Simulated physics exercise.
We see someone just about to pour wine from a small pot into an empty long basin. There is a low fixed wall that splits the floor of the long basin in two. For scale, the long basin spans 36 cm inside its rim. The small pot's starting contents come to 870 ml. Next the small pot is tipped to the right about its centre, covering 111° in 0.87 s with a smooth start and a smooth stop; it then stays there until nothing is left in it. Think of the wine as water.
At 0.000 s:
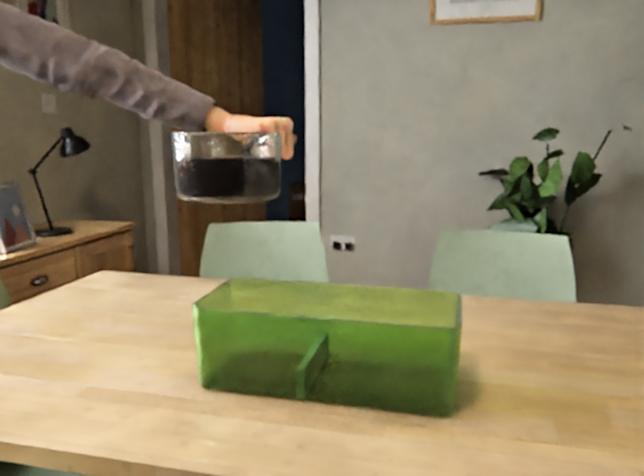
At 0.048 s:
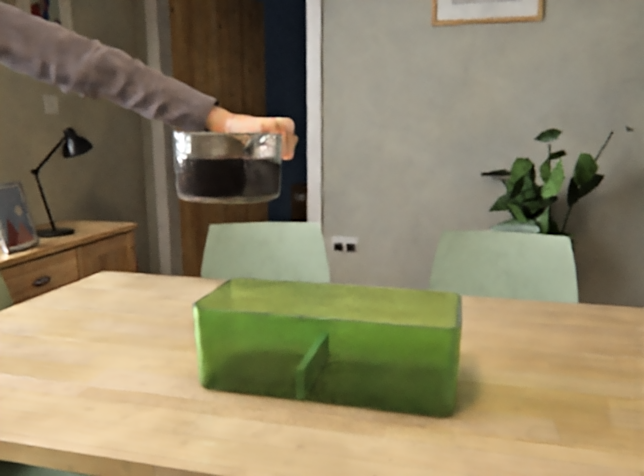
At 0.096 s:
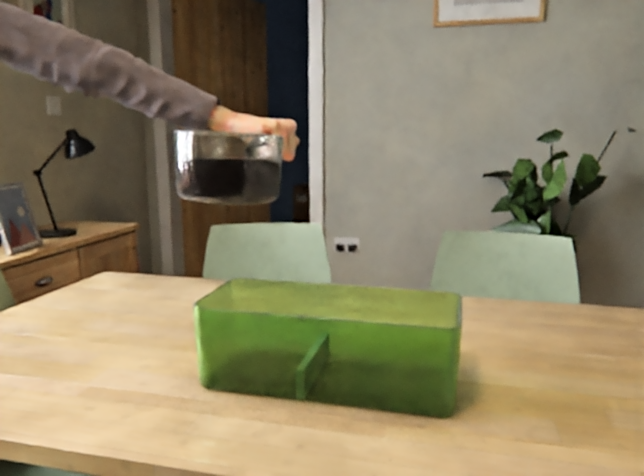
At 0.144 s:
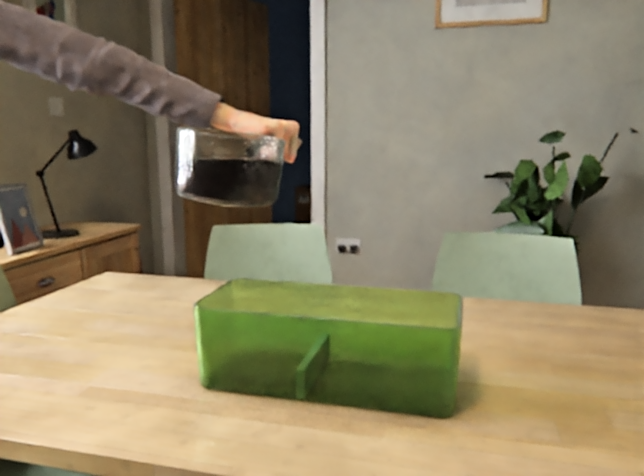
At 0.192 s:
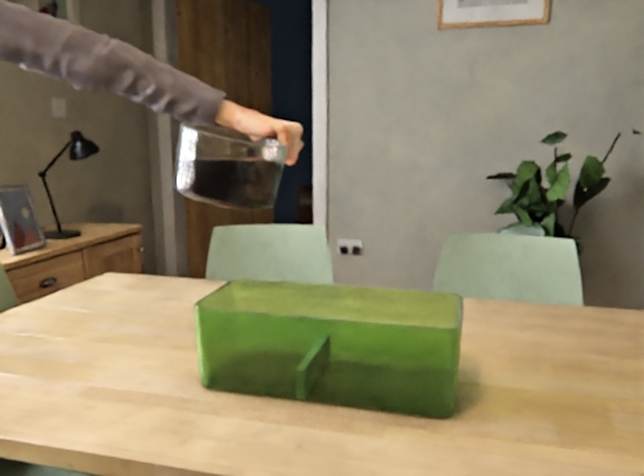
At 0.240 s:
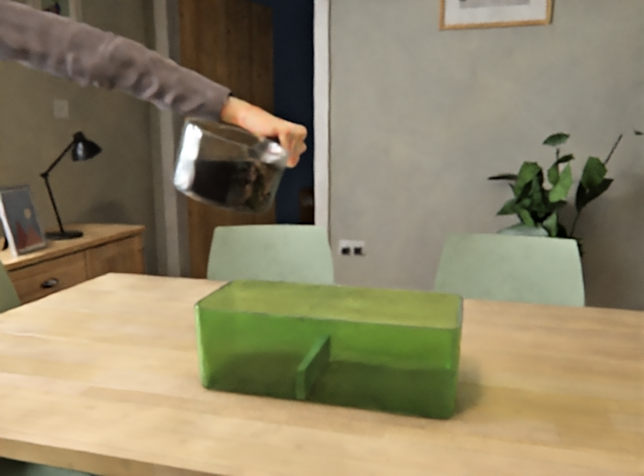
A hand held a small clear pot of dark liquid above the left end of a green see-through basin on a wooden table, then slowly tilted it down toward the right.
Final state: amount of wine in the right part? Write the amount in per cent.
Approximately 62 %.
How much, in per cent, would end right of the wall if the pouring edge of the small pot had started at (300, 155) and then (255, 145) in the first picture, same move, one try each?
First 85, then 30 per cent.
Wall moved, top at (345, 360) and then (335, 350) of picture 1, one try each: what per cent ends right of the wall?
Respectively close to 20 and 35 %.
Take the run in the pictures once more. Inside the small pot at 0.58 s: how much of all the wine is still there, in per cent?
Close to 56 percent of the liquid remains at that time.
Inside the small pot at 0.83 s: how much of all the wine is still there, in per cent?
About 10 percent.
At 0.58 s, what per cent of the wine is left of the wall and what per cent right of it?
About 1 % left, 4 % right.
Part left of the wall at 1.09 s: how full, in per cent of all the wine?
Roughly 36 in a hundred.
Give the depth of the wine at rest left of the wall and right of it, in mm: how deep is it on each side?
Depths: Left near 14 mm, right near 18 mm.
By 0.58 s the tilt is 83° and 56 per cent is still to pour, 1 is left of the wall and 4 right of it.
By 0.83 s the tilt is 110° and 10 per cent is still to pour, 15 is left of the wall and 60 right of it.
By 1.09 s the tilt is 111° and 0 per cent is still to pour, 35 is left of the wall and 61 right of it.
By 1.37 s the tilt is 111° and 0 per cent is still to pour, 37 is left of the wall and 61 right of it.
At rest 37 per cent lies left of the wall, 62 right of it and 1 outside.
